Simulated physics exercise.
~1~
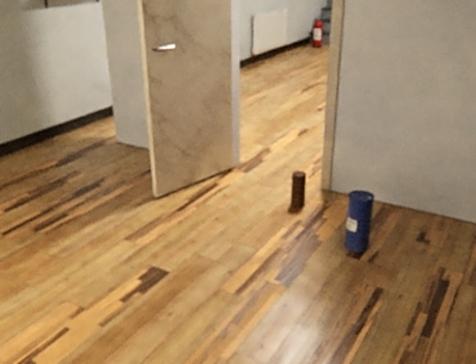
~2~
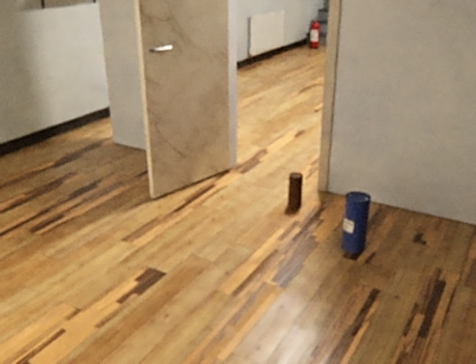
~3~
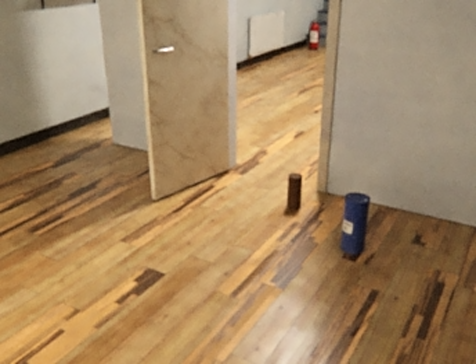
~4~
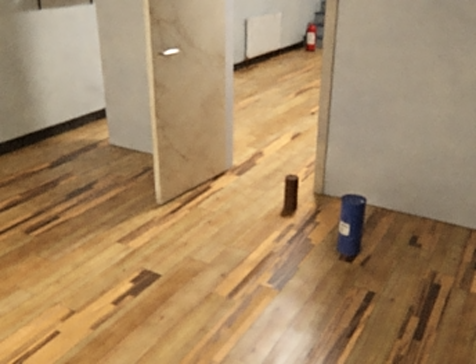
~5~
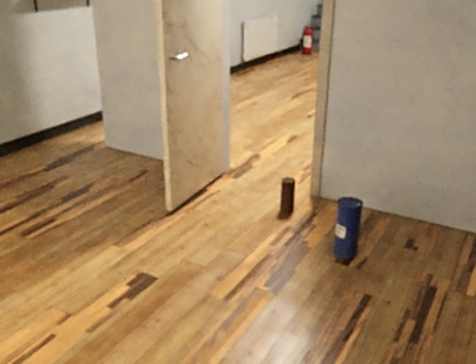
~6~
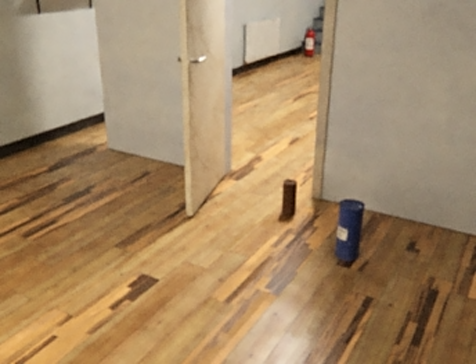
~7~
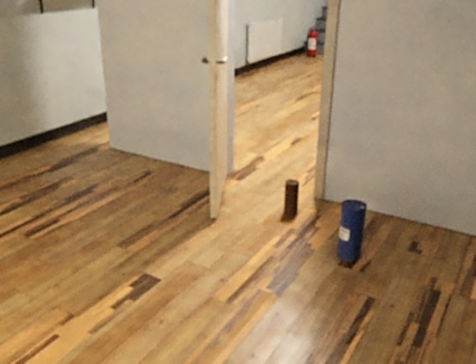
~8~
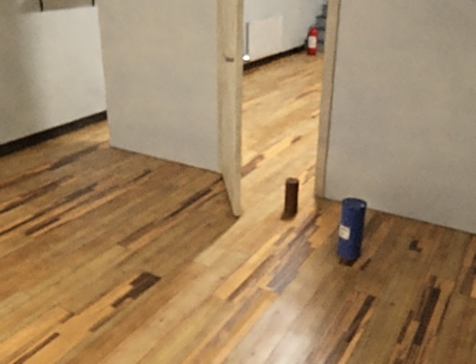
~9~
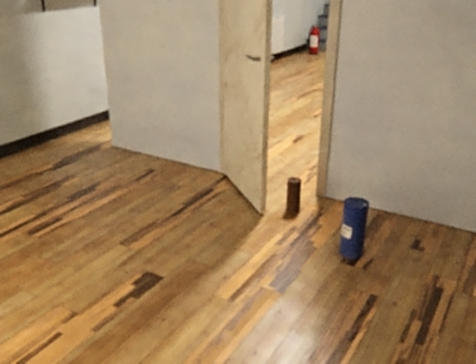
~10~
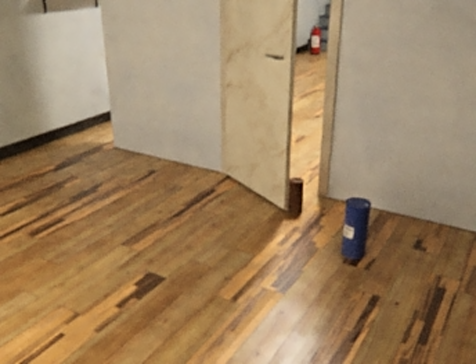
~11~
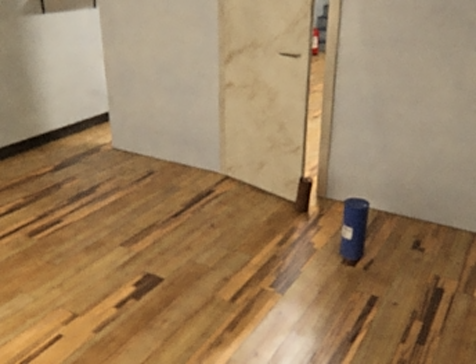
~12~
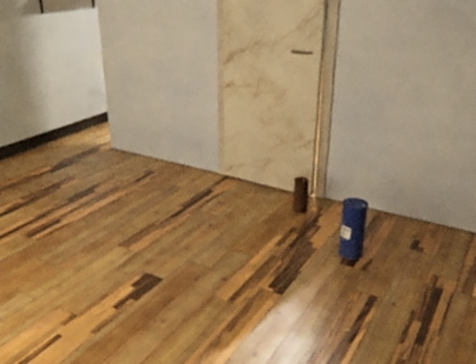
The door swings shut, nudging the brown roll slightly, while the blue canister stays standing.
